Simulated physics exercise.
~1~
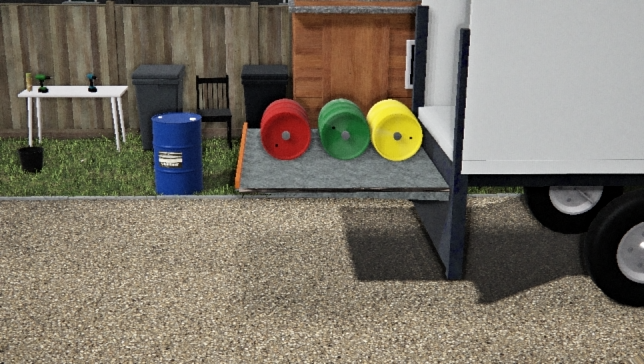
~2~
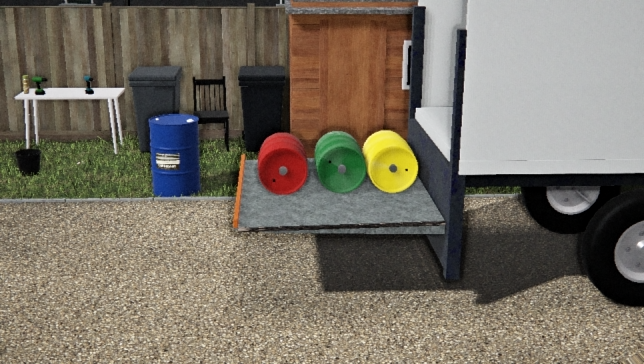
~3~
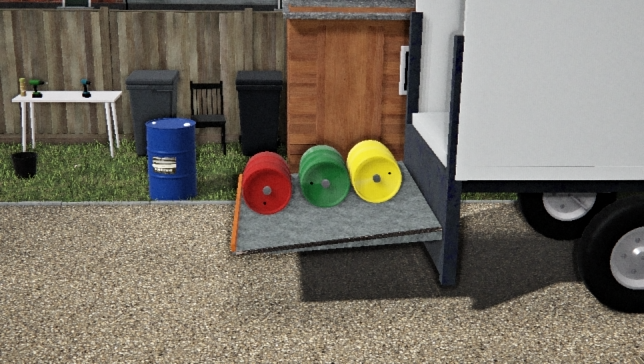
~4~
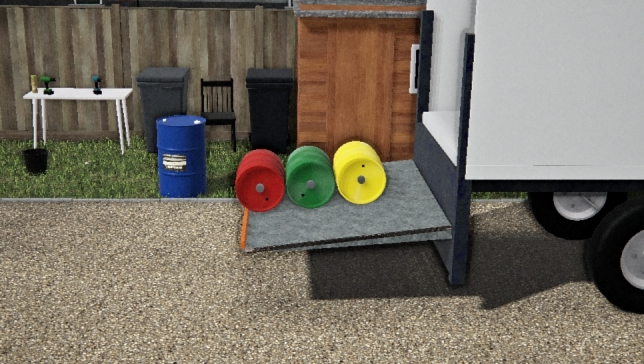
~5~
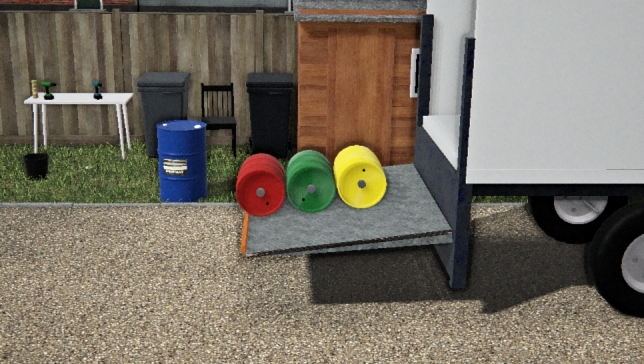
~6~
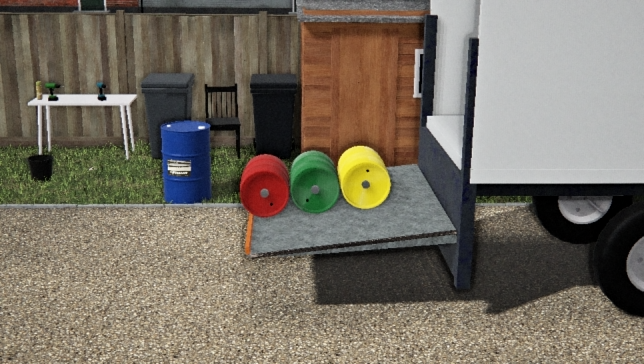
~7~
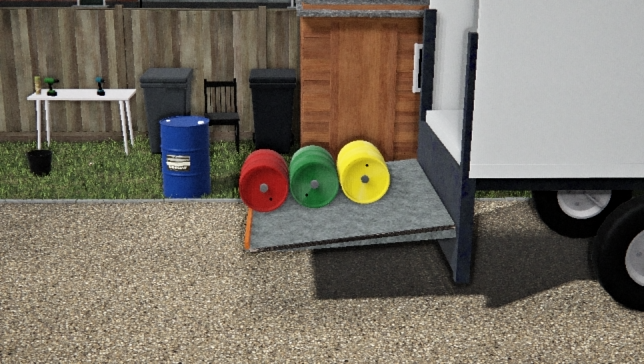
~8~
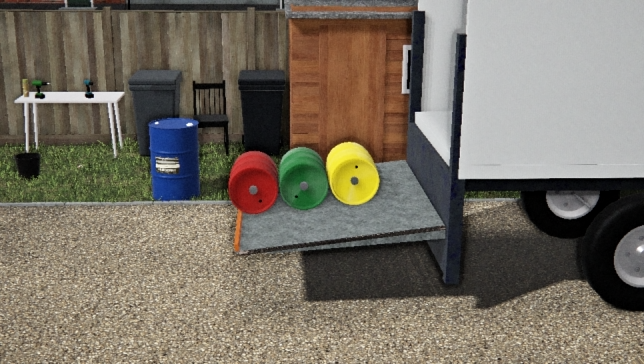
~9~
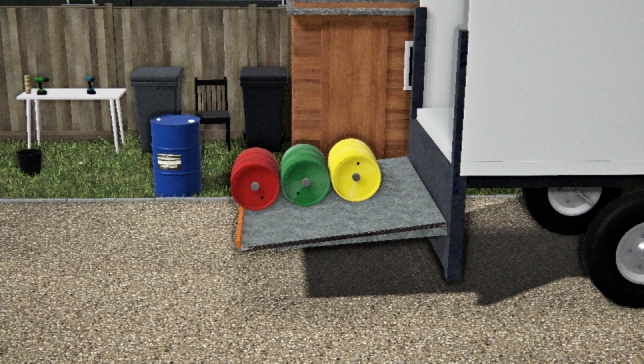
White truck's tail lift lowering slightly and tilting outwards, with red, green and yellow kegs rolling left and settling on the plate.
